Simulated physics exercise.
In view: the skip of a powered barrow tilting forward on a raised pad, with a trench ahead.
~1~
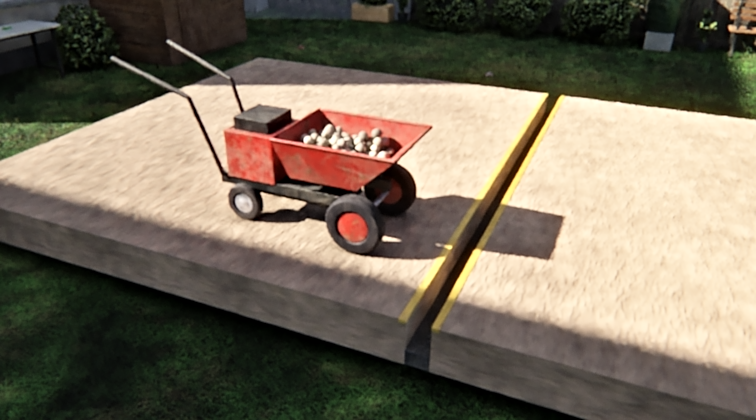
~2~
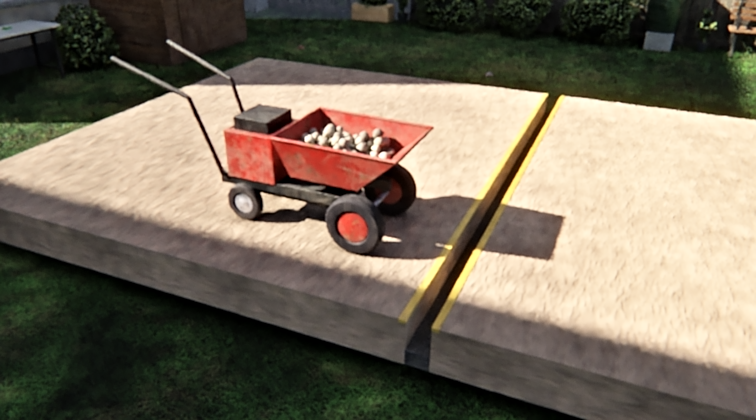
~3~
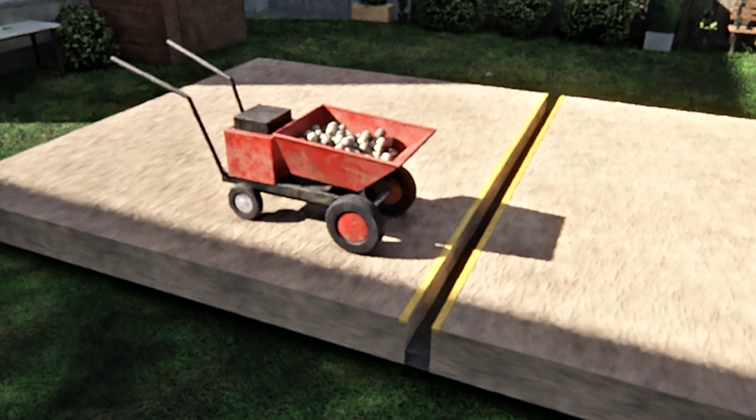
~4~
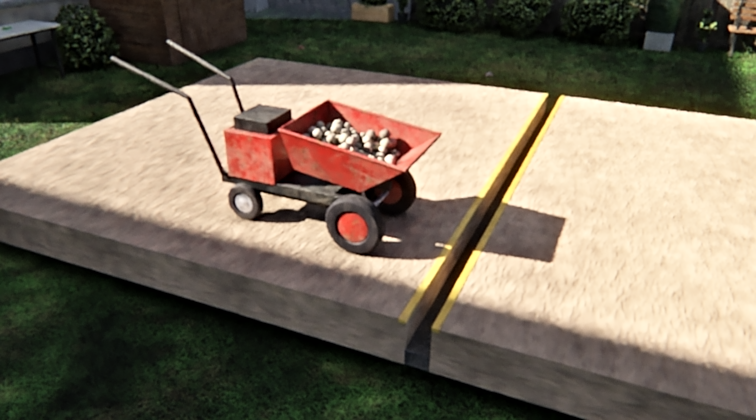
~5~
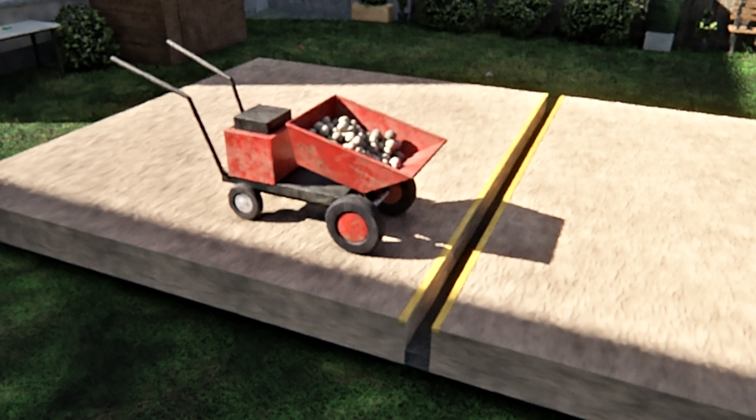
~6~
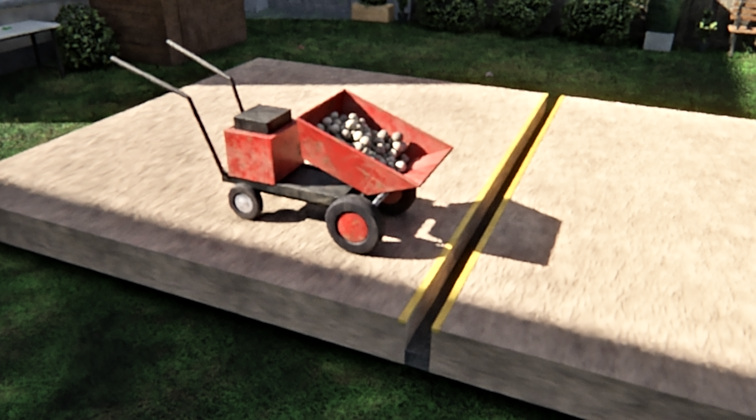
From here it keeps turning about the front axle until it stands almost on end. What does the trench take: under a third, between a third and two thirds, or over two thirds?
It catches from one third to two thirds.
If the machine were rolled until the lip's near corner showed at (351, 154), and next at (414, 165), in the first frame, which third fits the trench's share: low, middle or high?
At the first place less than a third, at the second less than a third.
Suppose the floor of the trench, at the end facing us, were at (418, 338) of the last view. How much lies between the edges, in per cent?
Some 30 per cent.
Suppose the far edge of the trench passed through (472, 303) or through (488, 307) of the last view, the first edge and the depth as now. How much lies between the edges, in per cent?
In turn 90 and 90 in a hundred.
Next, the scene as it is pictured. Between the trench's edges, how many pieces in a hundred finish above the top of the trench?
About 10 per cent.
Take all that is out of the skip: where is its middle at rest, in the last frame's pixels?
Near (468, 258).
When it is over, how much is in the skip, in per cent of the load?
It comes to 25 per cent or so.
Just after the last frame, skip tipped steeply; every one in the skip.
A moment on, skip tipped right over; roughly half in the skip; roughly a third in or heaped over the trench; about a tenth beyond it.
Further on, skip tipped right over; roughly a quarter in the skip; just a few short of the trench; roughly half in or heaped over the trench; roughly a quarter beyond it.
When it is over, skip tipped right over; roughly a quarter in the skip; just a few short of the trench; roughly half in or heaped over the trench; roughly a quarter beyond it.
